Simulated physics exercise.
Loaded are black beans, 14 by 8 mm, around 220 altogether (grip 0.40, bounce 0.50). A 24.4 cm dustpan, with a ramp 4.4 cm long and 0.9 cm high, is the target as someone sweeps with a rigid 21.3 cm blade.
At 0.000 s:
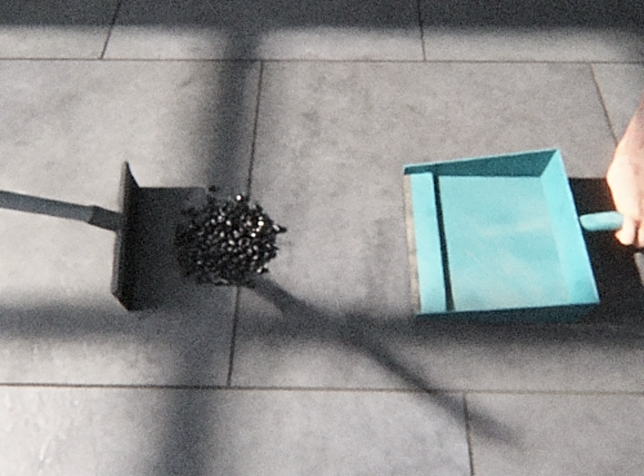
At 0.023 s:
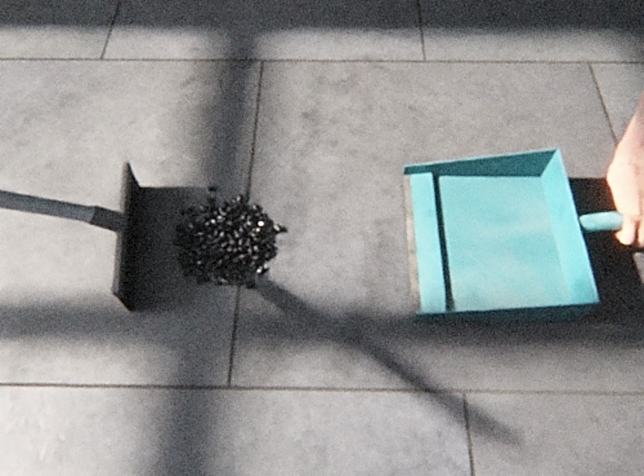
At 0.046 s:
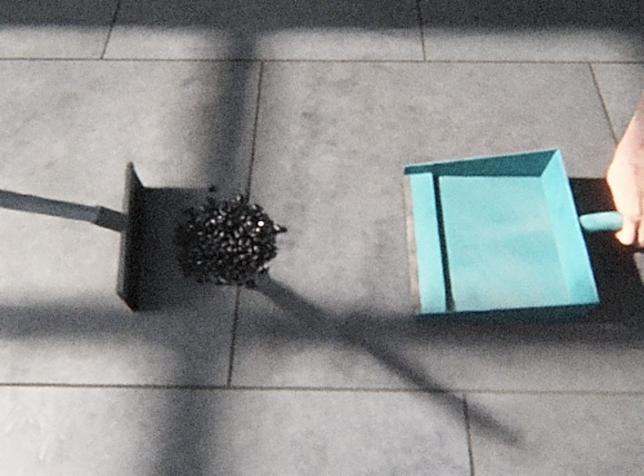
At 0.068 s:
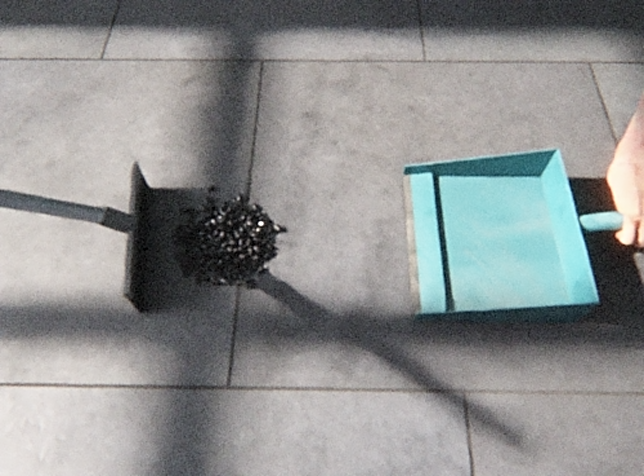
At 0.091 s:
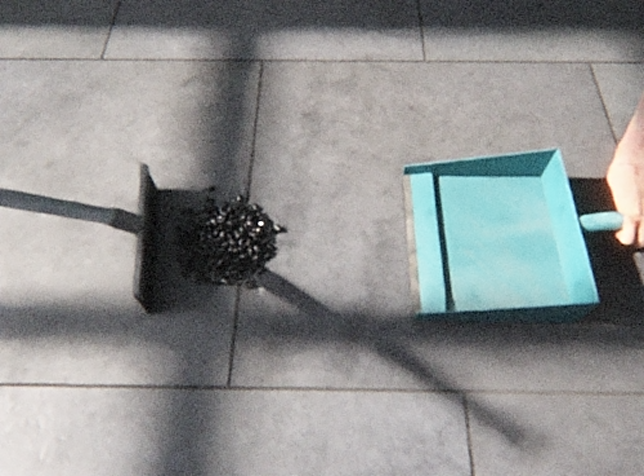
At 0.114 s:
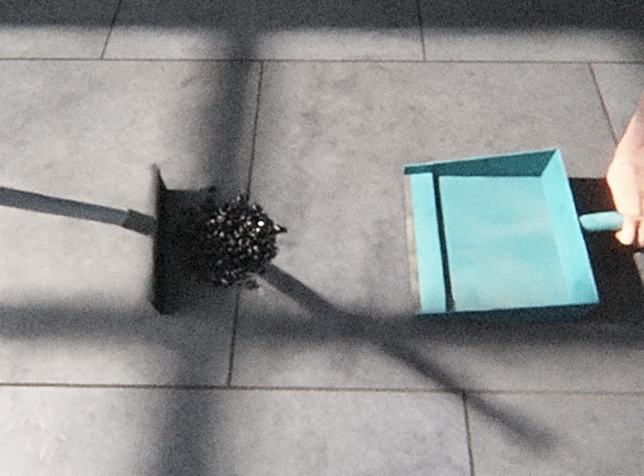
On a grey tiled floor crossed by shadows, a dark flat blade on a handle slides a short way right towards a small pile of black beans, which stays still, while a hand holds a turquoise dustpan motionless at right.
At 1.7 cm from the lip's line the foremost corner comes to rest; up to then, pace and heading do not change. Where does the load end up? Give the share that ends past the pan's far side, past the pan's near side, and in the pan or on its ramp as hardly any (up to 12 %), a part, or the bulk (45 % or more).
Far side: Hardly any; near side: Hardly any; pan: A part.
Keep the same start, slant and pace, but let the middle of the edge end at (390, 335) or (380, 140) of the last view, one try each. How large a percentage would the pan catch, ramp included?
The two tries give roughly 5 and 5 %.
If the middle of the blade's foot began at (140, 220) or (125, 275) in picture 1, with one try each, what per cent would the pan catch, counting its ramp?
I'd put it near 35 per cent for the first and near 15 per cent for the second.
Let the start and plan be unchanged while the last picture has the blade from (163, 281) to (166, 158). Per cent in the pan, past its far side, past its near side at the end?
Split: Pan = 35, far = 25, near = 5.
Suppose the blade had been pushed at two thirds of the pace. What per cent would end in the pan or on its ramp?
Then about 30 per cent.
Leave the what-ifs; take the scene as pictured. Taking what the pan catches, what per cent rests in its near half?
Share: Approx. 80 %.
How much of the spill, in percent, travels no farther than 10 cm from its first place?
About 5 %.
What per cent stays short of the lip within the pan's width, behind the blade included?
It comes to some 60 percent.
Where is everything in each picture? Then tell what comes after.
Blade from (117, 293) to (126, 168), moved 0.0 cm, 0 of the pieces shifted so far; middle of the pieces at (222, 239); pan at (496, 243), in the first picture.
Blade from (118, 293) to (128, 168), moved 0.2 cm, 0 of the pieces shifted so far; middle of the pieces at (222, 239), in the second picture.
Blade from (122, 294) to (131, 168), moved 0.8 cm, 0 of the pieces shifted so far; middle of the pieces at (222, 239), in the third picture.
Blade from (129, 294) to (137, 169), moved 1.6 cm, 0 of the pieces shifted so far; middle of the pieces at (222, 239), in the fourth picture.
Blade from (139, 296) to (146, 170), moved 2.9 cm, 0 of the pieces shifted so far; middle of the pieces at (222, 239), in the fifth picture.
Blade from (151, 297) to (156, 171), moved 4.6 cm, 0 of the pieces shifted so far; middle of the pieces at (222, 239); pan at (496, 243). Its pace works out near 0.71 m/s, heading 6 degrees towards the viewer's side, in the sixth picture.
After 0.35 s, middle of the blade 19 cm from the lip; 0 % over the lip, far side 0 %, near side 0 %.
Then, at 0.50 s, middle of the blade 9 cm from the lip; 0 % over the lip, far side 5 %, near side 5 %.
Then, at 0.78 s, middle of the blade 3 cm from the lip; 30 % over the lip, far side 5 %, near side 5 %.
At rest (2.2 s), far side 5 %, near side 5 %, pan 30 %, in front of the lip or behind the blade 60 %.
